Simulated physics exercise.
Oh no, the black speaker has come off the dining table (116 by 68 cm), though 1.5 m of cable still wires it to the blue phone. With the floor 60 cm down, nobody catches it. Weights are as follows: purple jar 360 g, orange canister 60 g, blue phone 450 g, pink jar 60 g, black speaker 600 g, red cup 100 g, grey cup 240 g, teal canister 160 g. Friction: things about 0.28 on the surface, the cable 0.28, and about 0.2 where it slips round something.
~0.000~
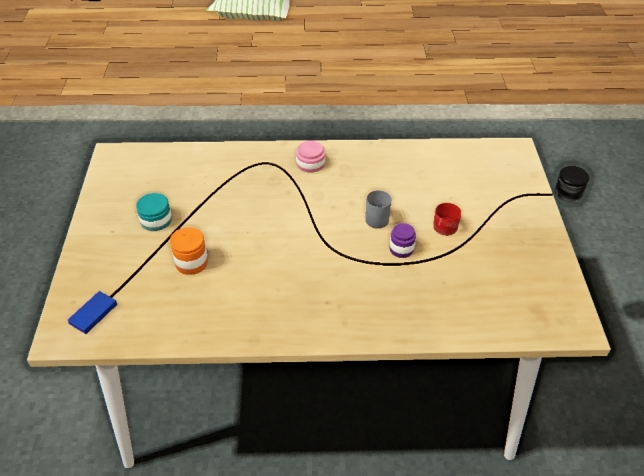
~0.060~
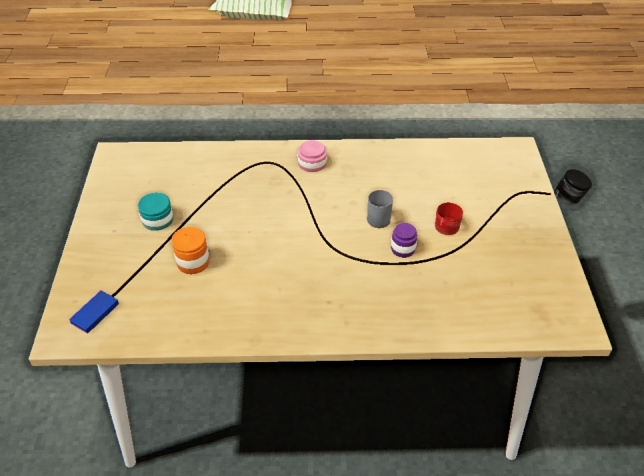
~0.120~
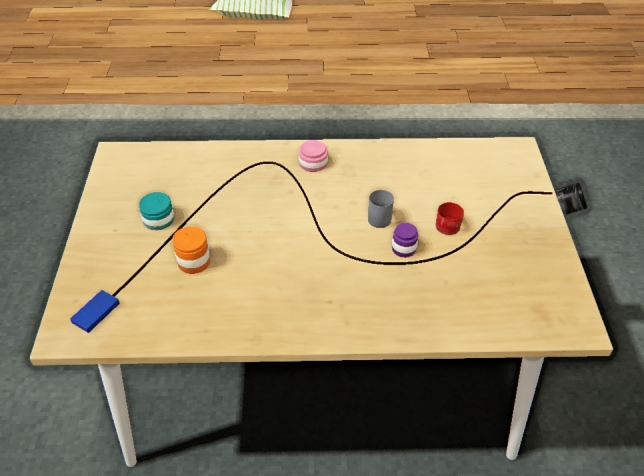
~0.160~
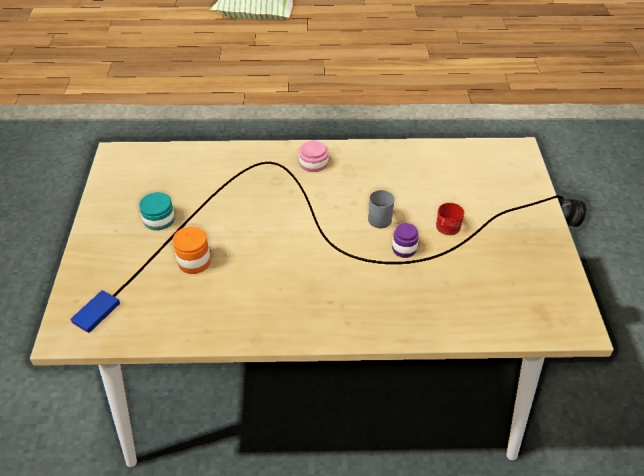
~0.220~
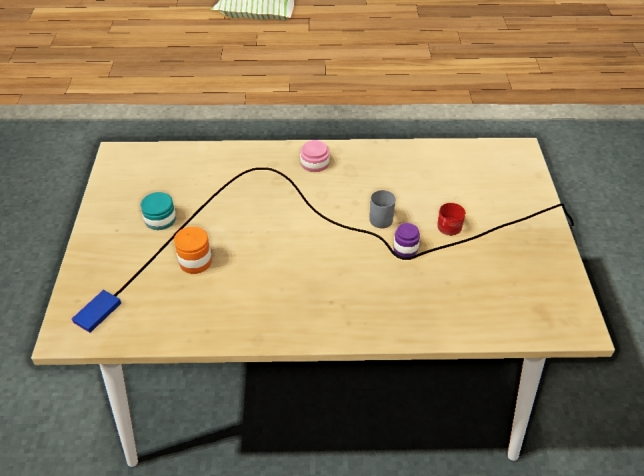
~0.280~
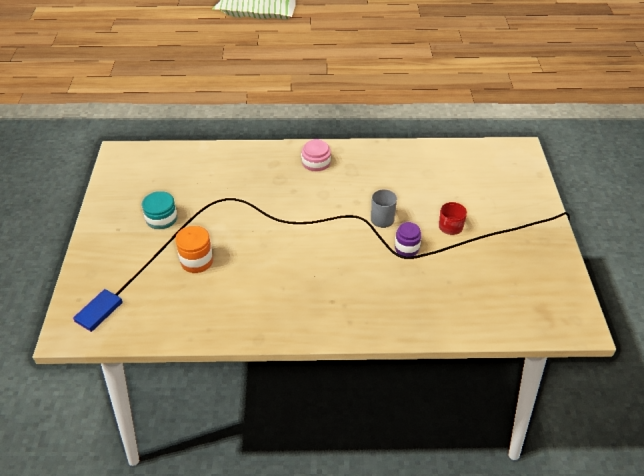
The clip opens on a wooden table where a black cable winds from a blue device past colourful containers and cups to a black object just off the right edge. The object turns and sinks out of sight as the cable slides rightward, its curves flattening and bending around the purple jar.
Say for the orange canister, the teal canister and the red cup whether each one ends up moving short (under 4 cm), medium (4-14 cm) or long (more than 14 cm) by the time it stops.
Orange canister - long, teal canister - short, red cup - short.
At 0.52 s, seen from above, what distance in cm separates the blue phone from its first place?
2 cm.
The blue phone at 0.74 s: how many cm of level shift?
Level shift: Approx. 4 cm.
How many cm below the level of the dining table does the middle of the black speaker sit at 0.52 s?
55 cm or so.
At 0.5 s, the cable's tail end at (135, 297); orange canister on its side, 26 cm off its start, blue phone 3 cm off its start, black speaker over the edge.
At 0.7 s, the cable's tail end at (137, 298); orange canister over the edge, blue phone 3 cm off its start, black speaker over the edge.
At 1.0 s, the cable's tail end at (137, 298); orange canister over the edge, blue phone 3 cm off its start at (113, 303), black speaker over the edge.
At 1.2 s, the cable's tail end at (137, 298); orange canister over the edge, blue phone 3 cm off its start, black speaker over the edge.
At 2.4 s, the cable's tail end at (137, 298); orange canister over the edge, teal canister 0 cm off its start at (158, 201), red cup 0 cm off its start at (454, 211), blue phone 3 cm off its start at (113, 303).
